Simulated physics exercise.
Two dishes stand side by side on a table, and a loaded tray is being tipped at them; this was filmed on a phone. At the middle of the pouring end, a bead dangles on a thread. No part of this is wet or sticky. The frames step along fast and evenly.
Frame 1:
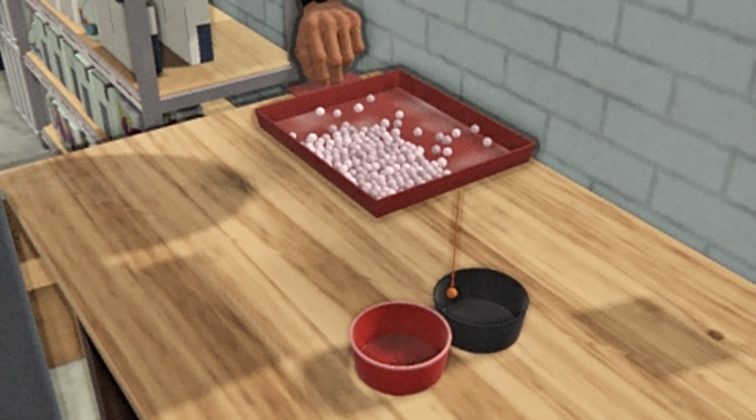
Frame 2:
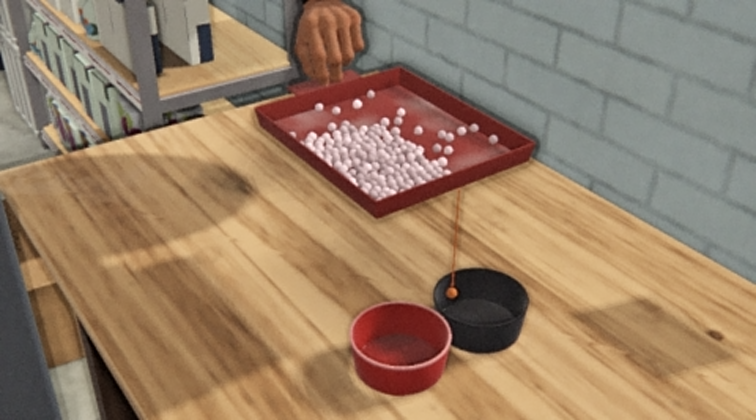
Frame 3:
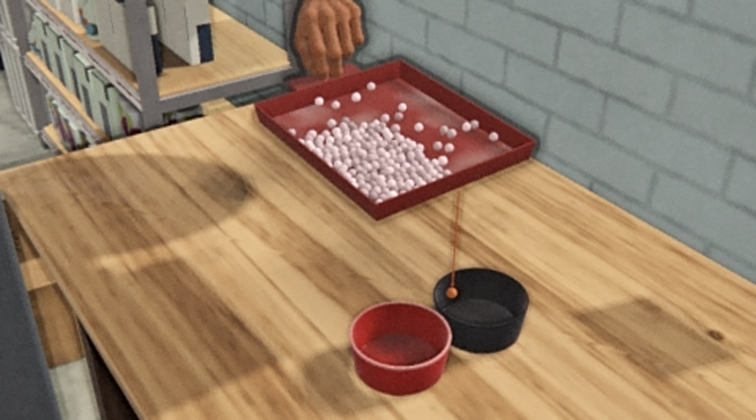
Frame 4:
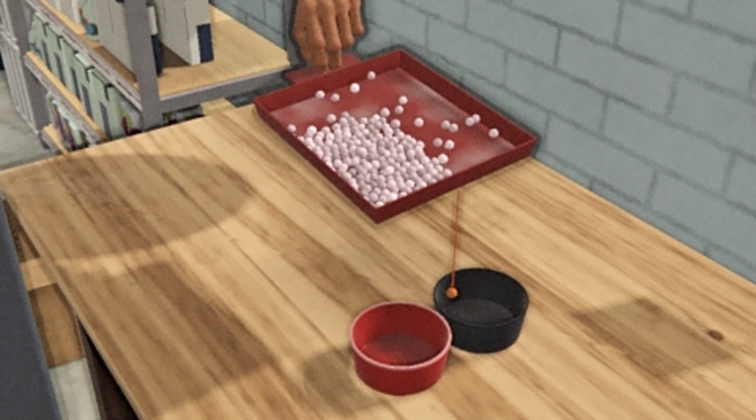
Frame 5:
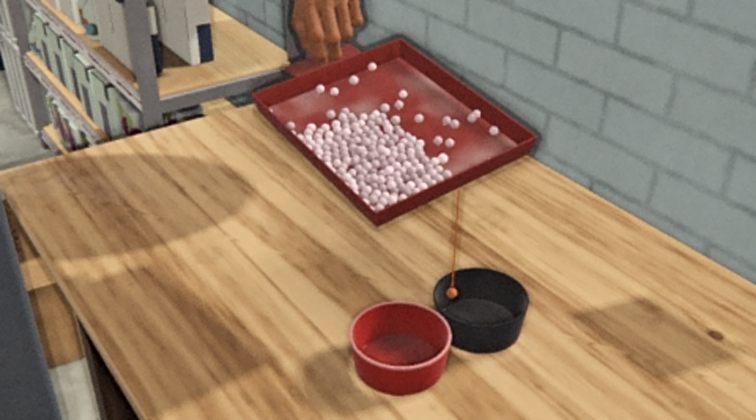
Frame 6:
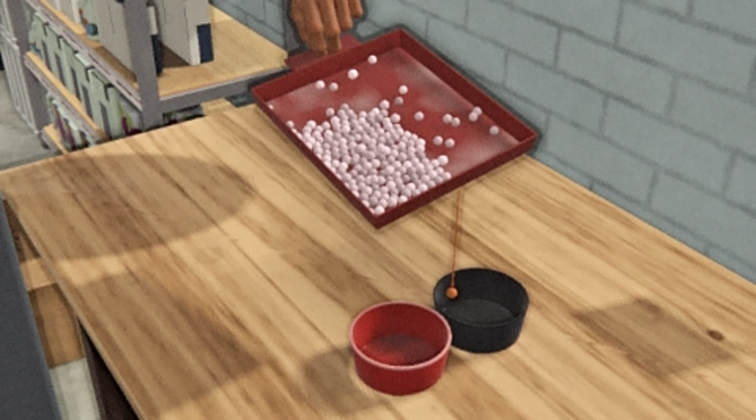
A hand raising the back of a red tray of pale sugar pearls, slowly tilting it above red and black dishes.
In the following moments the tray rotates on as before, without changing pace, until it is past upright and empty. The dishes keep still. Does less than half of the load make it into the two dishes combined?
No: Most likely the lost part will be a minority.
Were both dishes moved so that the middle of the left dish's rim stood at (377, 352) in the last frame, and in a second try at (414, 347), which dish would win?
Placement one: The left-positioned dish. Placement two: The left-positioned dish.
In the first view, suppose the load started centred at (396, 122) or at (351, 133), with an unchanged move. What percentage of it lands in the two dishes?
The first start gives 90 percent and the second 90 percent.
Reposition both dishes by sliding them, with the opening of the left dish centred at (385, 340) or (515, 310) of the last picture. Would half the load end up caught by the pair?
Catch, run one: Past the halfway mark; run two: Below the halfway mark.
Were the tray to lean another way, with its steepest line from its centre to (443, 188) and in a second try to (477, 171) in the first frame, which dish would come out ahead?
Well, at the first place the left-side one, and at the second the right-side one.
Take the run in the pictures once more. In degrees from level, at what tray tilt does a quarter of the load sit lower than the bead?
It sits at roughly 80°.
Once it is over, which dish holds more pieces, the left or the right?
Answer: The one at left.
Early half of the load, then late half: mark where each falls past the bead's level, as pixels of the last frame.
Early-half point (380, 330); late-half point (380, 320).
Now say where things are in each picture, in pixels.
Corners of the pouring end at (377, 198) and (530, 143), level; middle of the load at (375, 160), sugar pearls; left dish at (430, 375); right dish at (511, 334); bead on its thread at (452, 293), in the first picture.
Corners of the pouring end at (377, 199) and (530, 142), level; middle of the load at (375, 160), in the second picture.
Corners of the pouring end at (377, 201) and (531, 141), tipped barely, lowest at the left corner; middle of the load at (375, 158), a small part on the move, in the third picture.
Corners of the pouring end at (377, 205) and (531, 138), tipped a little, lowest at the left corner; middle of the load at (375, 157), a small part on the move, in the fourth picture.
Corners of the pouring end at (377, 209) and (532, 136), tipped a little, lowest at the left corner; middle of the load at (375, 155), a small part on the move, in the fifth picture.
Corners of the pouring end at (377, 213) and (532, 134), tipped a little, lowest at the left corner; middle of the load at (375, 154), a small part on the move; left dish at (430, 375); right dish at (511, 334), in the sixth picture.
Soon, tray tipped steeply; nearly all on the tray; a stray few in the air.
A while on, tray tipped right over; a small part on the tray; most in the left dish; a small part outside both; a small part in the air.
Towards the end, tray tipped past a quarter turn; most in the left dish; a small part outside both.
Finally, tray tipped past a quarter turn; most in the left dish; none in the right dish; a small part outside both.
